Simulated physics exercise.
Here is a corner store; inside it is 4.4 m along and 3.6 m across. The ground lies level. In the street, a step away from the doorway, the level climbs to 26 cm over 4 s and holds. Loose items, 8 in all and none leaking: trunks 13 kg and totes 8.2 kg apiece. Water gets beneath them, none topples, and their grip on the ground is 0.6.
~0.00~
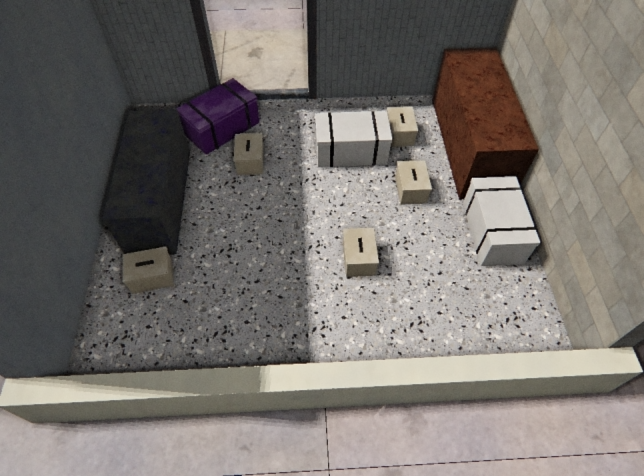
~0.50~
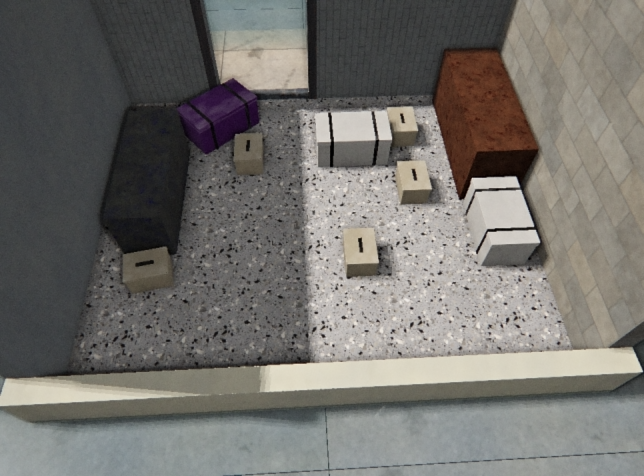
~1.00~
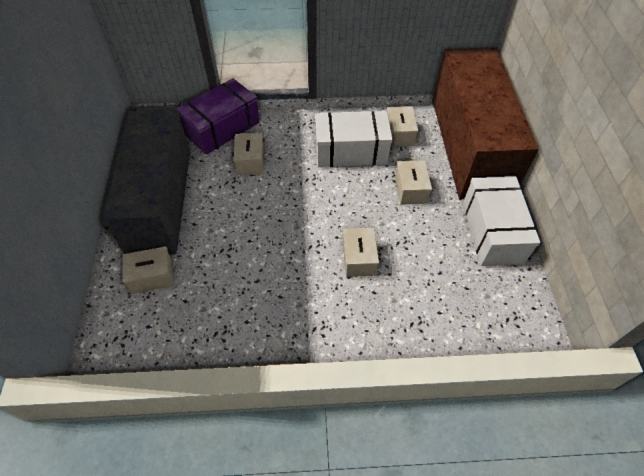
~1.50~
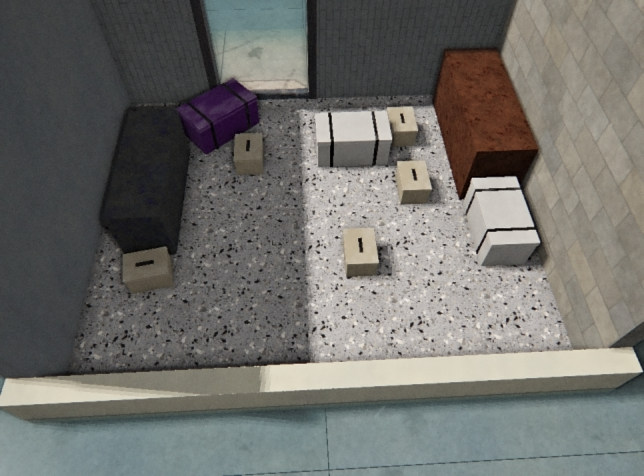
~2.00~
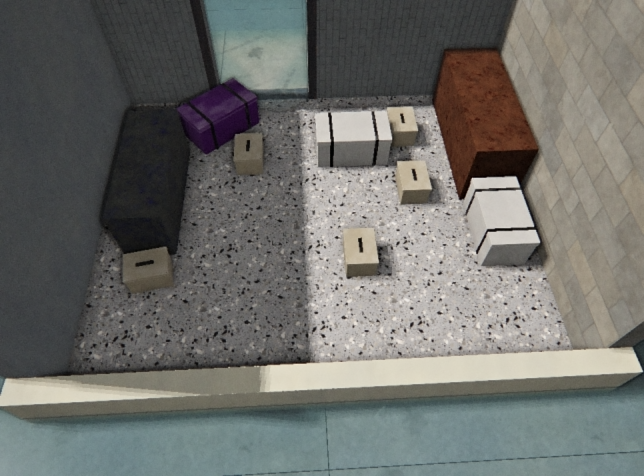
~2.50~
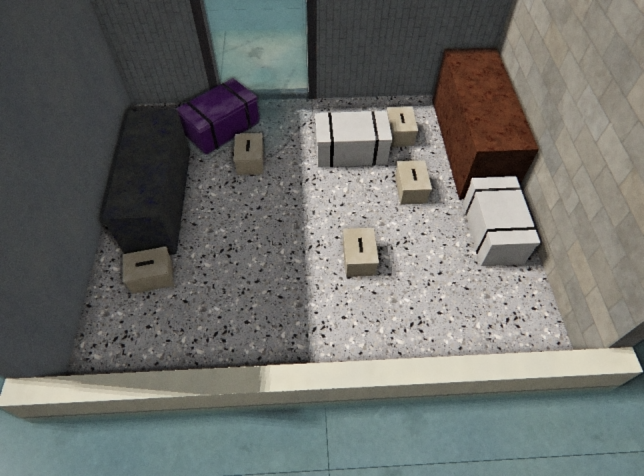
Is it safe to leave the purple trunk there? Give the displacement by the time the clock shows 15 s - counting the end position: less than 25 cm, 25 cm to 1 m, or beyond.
Purple trunk ends far away.
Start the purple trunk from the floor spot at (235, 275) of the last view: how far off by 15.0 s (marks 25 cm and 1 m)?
It gets carried off.
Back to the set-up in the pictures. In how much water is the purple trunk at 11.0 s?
Roughly 15 cm.
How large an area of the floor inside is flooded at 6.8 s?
Some 13 m2.
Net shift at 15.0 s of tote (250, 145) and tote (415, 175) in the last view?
In that order: 300 cm, 50 cm.
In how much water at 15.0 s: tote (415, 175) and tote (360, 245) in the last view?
About 13 and 13 cm.
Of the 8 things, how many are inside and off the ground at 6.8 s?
At that moment 3.
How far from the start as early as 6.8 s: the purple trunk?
Roughly 200 cm by then.
After 3.5 s the purple trunk is near (211, 105), 0.1 m from its start, aground; 0 afloat.
After 6.8 s the purple trunk is near (253, 246), 2.0 m from its start, afloat; 3 afloat.
After 11.0 s the purple trunk is near (482, 193), 3.0 m from its start, afloat; 6 afloat.
After 15.0 s the purple trunk is near (354, 110), 1.5 m from its start, afloat; 8 afloat.
